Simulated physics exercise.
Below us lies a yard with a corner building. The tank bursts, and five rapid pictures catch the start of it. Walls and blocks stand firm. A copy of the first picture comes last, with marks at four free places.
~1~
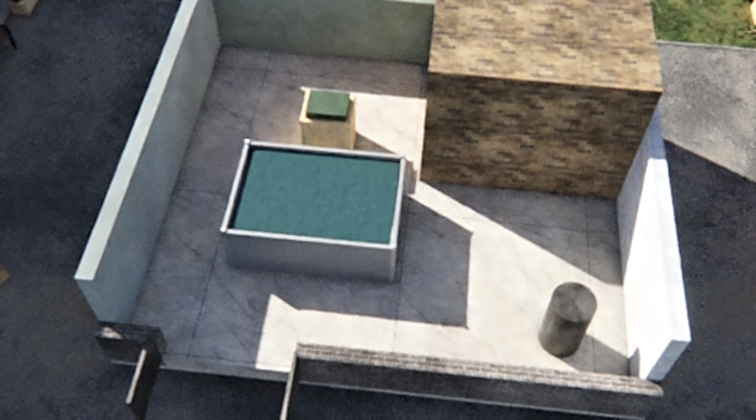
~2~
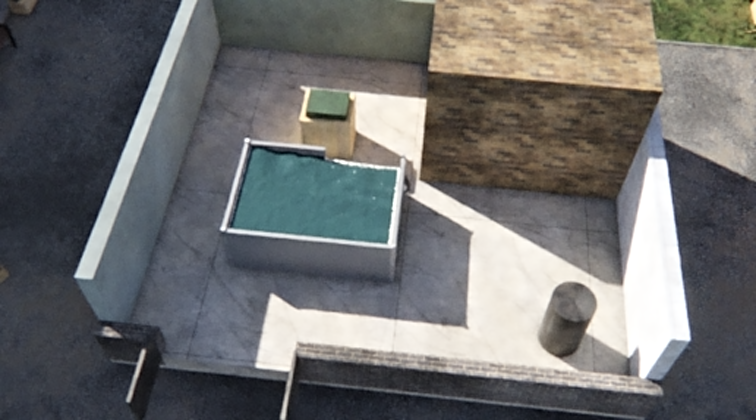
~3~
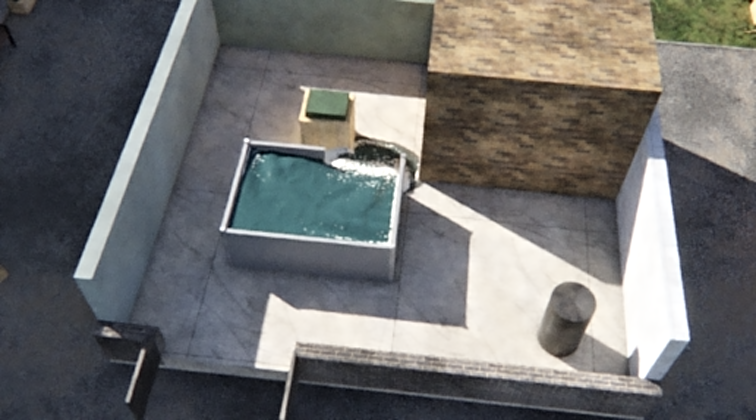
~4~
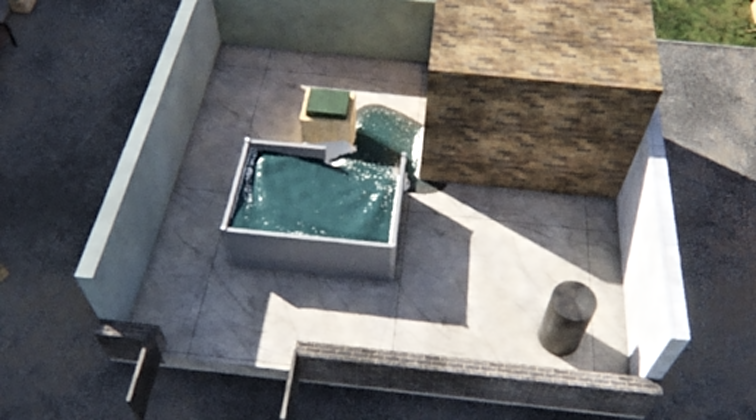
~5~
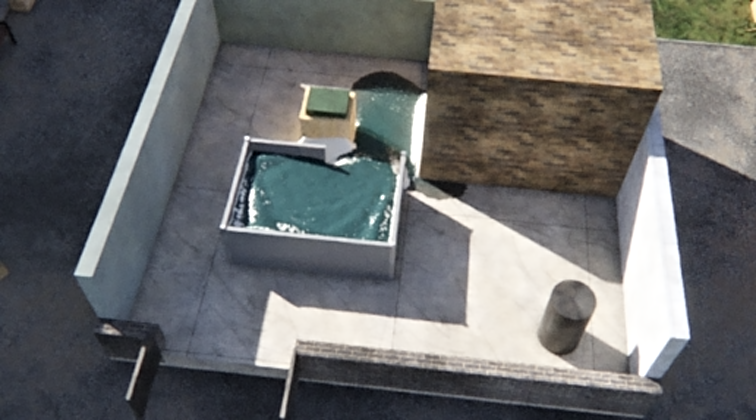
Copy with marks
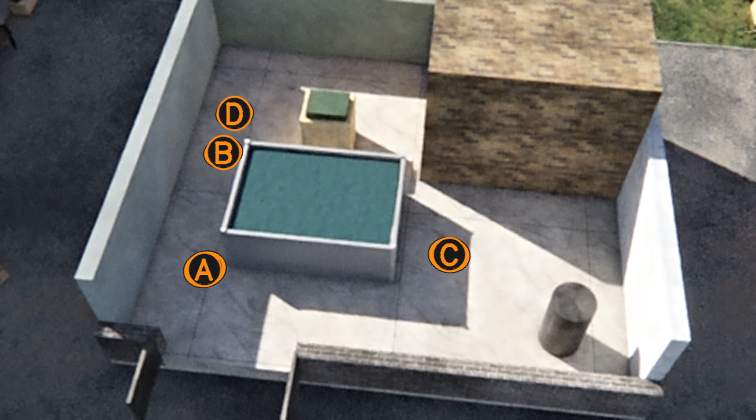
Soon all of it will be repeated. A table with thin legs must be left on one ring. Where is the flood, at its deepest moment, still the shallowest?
C.
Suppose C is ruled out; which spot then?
Spot A.
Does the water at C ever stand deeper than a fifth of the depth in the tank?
No, less.
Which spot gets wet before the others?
The answer is B.
On the marked copy, A at (204, 269); B at (223, 152); C at (449, 254); D at (234, 113).
With A, the water peaks at about 18 % of the depth that stood in the tank.
With B, the water peaks at about 30 % of the depth that stood in the tank.
With C, the water peaks at about 8 % of the depth that stood in the tank.
With D, the water peaks at about 32 % of the depth that stood in the tank.
